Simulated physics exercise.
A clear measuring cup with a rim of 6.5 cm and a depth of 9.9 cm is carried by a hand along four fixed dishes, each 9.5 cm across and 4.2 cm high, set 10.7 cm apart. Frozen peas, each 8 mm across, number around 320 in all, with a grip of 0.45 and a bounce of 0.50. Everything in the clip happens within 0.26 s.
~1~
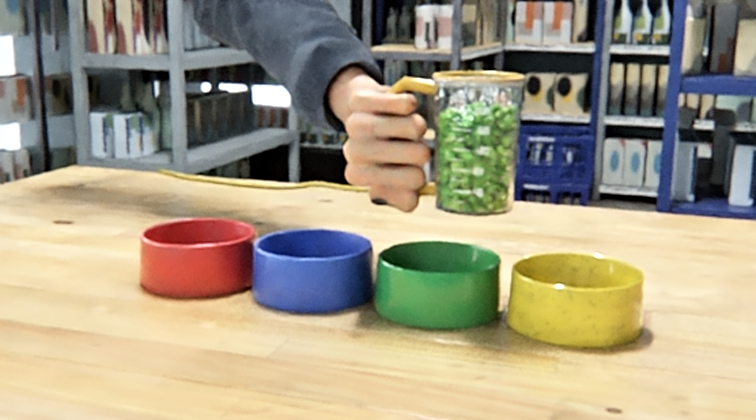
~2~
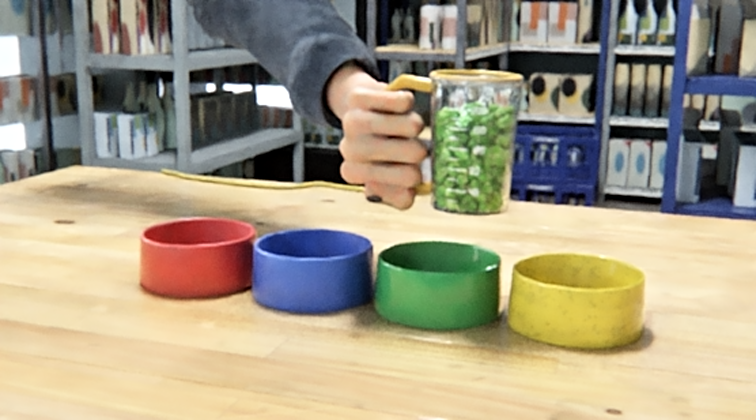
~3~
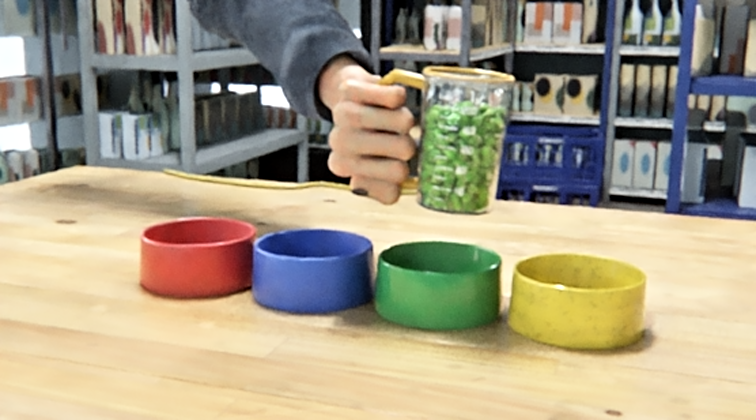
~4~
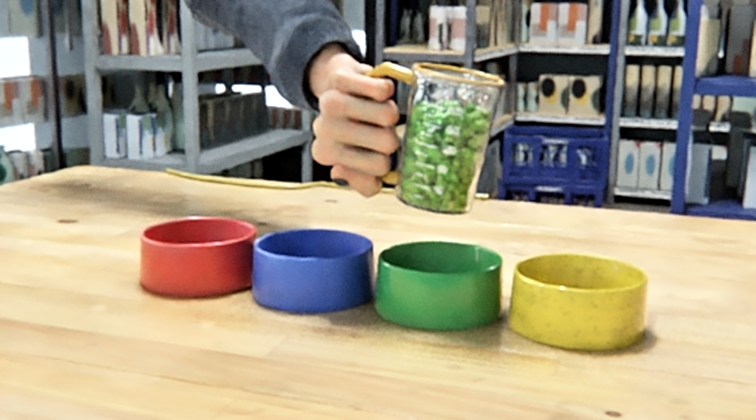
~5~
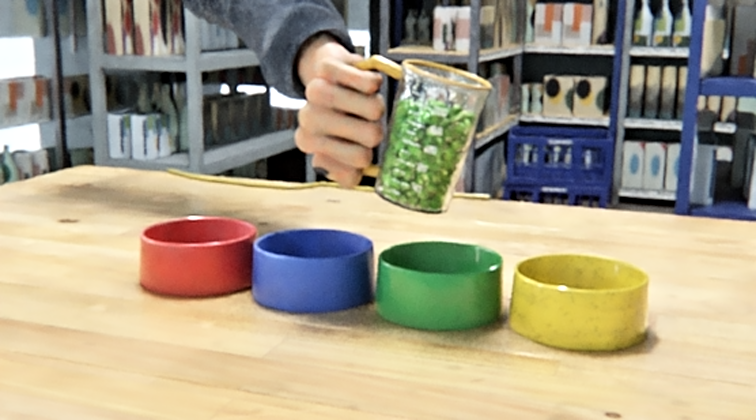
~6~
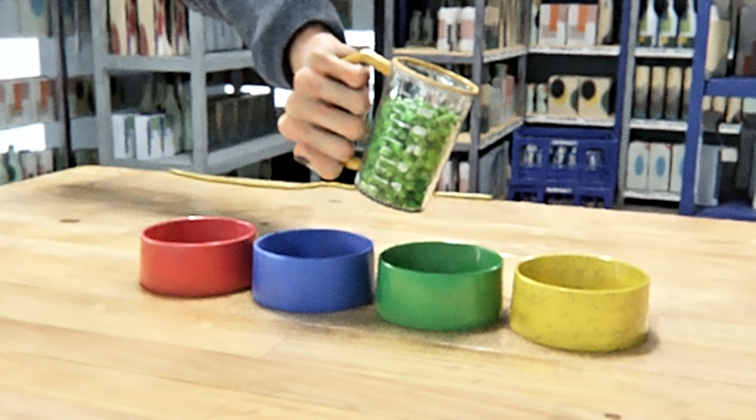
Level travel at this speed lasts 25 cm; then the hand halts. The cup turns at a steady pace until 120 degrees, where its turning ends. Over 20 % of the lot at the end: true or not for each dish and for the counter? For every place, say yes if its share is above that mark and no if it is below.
Red: Yes, blue: Yes, green: No, yellow: No, counter: Yes.
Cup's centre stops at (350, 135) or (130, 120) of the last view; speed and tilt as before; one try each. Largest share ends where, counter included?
The largest share ends at green first and at red second.
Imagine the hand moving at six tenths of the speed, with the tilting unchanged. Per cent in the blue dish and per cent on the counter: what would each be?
Shares - blue 100, counter 0.
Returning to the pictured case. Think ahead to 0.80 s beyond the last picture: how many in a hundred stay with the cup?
I reckon around 95 per cent.
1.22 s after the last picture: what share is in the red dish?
About 35 percent.
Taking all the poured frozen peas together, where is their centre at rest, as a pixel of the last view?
About (251, 275).
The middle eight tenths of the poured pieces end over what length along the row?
It covers some 13 centimetres of the row.
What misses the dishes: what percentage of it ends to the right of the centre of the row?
Fraction on that side: Around 0 %.
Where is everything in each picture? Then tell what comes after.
The first frame shows cup at (476, 143), tilt 0 degrees, lip at (522, 79), moved 0.0 cm; middle of the pieces at (480, 159); yellow dish at (577, 271); green dish at (440, 257); blue dish at (314, 244); red dish at (199, 232).
The second frame shows cup at (473, 142), tilt 1 degrees, lip at (520, 79), moved 0.3 cm; middle of the pieces at (476, 159).
The third frame shows cup at (462, 141), tilt 5 degrees, lip at (512, 81), moved 1.2 cm; middle of the pieces at (464, 158).
The fourth frame shows cup at (446, 140), tilt 10 degrees, lip at (501, 84), moved 2.5 cm; middle of the pieces at (447, 156).
The fifth frame shows cup at (429, 138), tilt 15 degrees, lip at (488, 88), moved 3.8 cm; middle of the pieces at (429, 155).
The sixth frame shows cup at (412, 137), tilt 20 degrees, lip at (475, 93), moved 5.1 cm; middle of the pieces at (411, 153); yellow dish at (581, 273); green dish at (441, 258); blue dish at (314, 244); red dish at (199, 231).
Then, 0.48 s after the last picture, tilt 67 degrees; cup holds 100 %.
Then, 0.80 s after the last picture, tilt 99 degrees; cup holds 95 %.
Then, 1.22 s after the last picture, tilt 120 degrees; cup holds 20 %, red 35 %, blue 15 %.
In the end, red 35 %, blue 25 %, green 0 %, yellow 0 %, counter 35 %.
